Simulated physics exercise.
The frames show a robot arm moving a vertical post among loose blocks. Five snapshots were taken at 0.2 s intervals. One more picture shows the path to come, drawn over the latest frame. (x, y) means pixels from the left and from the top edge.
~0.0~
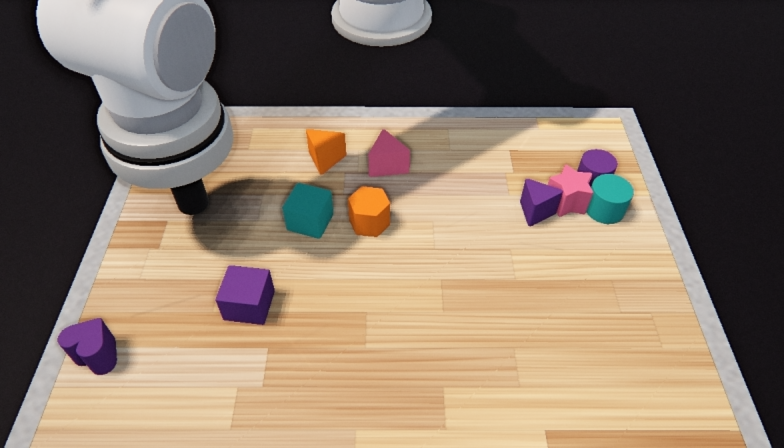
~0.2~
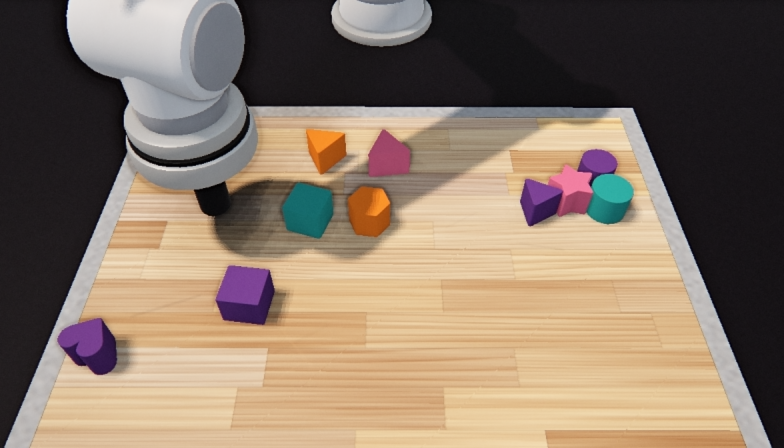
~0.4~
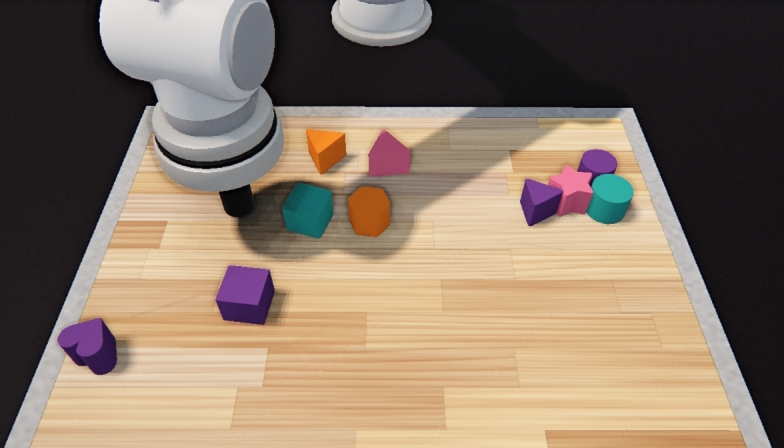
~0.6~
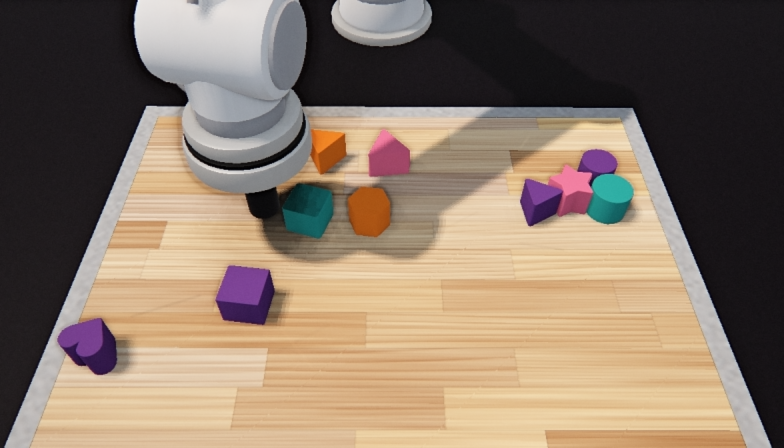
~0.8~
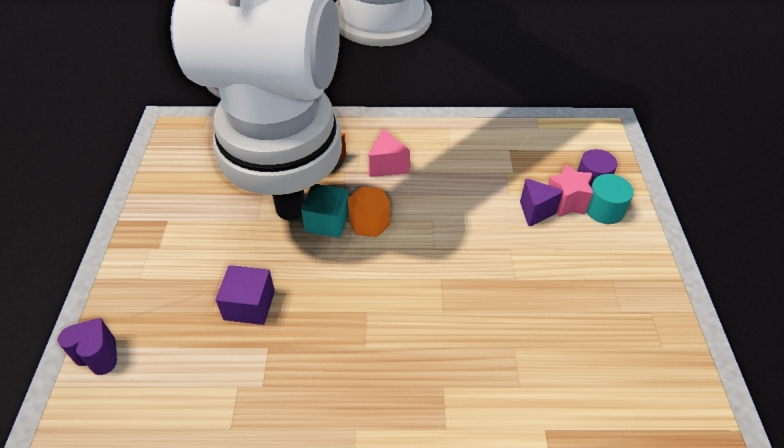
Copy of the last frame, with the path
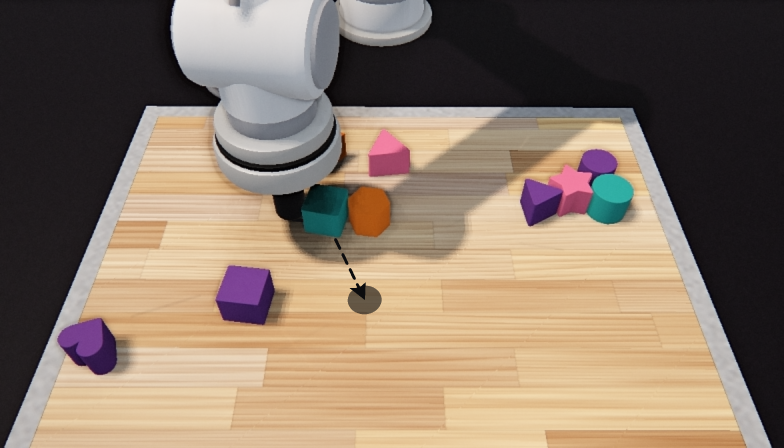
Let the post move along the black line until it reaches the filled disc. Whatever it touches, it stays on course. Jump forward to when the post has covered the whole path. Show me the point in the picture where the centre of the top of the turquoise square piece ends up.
I'd place it at (366, 205), taking the centre of its top.
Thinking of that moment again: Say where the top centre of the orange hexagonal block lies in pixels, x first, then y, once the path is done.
At (404, 198).
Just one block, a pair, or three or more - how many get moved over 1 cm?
The number will come to 2.
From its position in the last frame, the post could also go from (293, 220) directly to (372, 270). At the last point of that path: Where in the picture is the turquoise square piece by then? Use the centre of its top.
By then it is at (371, 211).
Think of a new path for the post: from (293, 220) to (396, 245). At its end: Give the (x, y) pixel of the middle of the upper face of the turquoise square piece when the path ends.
Top centre: (425, 206).
The line goes from (293, 220) through (331, 232) and (347, 264) to (365, 300).
What follows on the original path. One third of the way, post (330, 223); turquoise square piece (363, 203), turned 30° anticlockwise; orange hexagonal block (402, 198).
Two thirds of the way, post (347, 255); turquoise square piece (366, 205), turned 35° anticlockwise; orange hexagonal block (404, 198).
At the end, post (364, 291); orange triangular piece unmoved; turquoise square piece (366, 205), turned 35° anticlockwise; orange hexagonal block (404, 198).
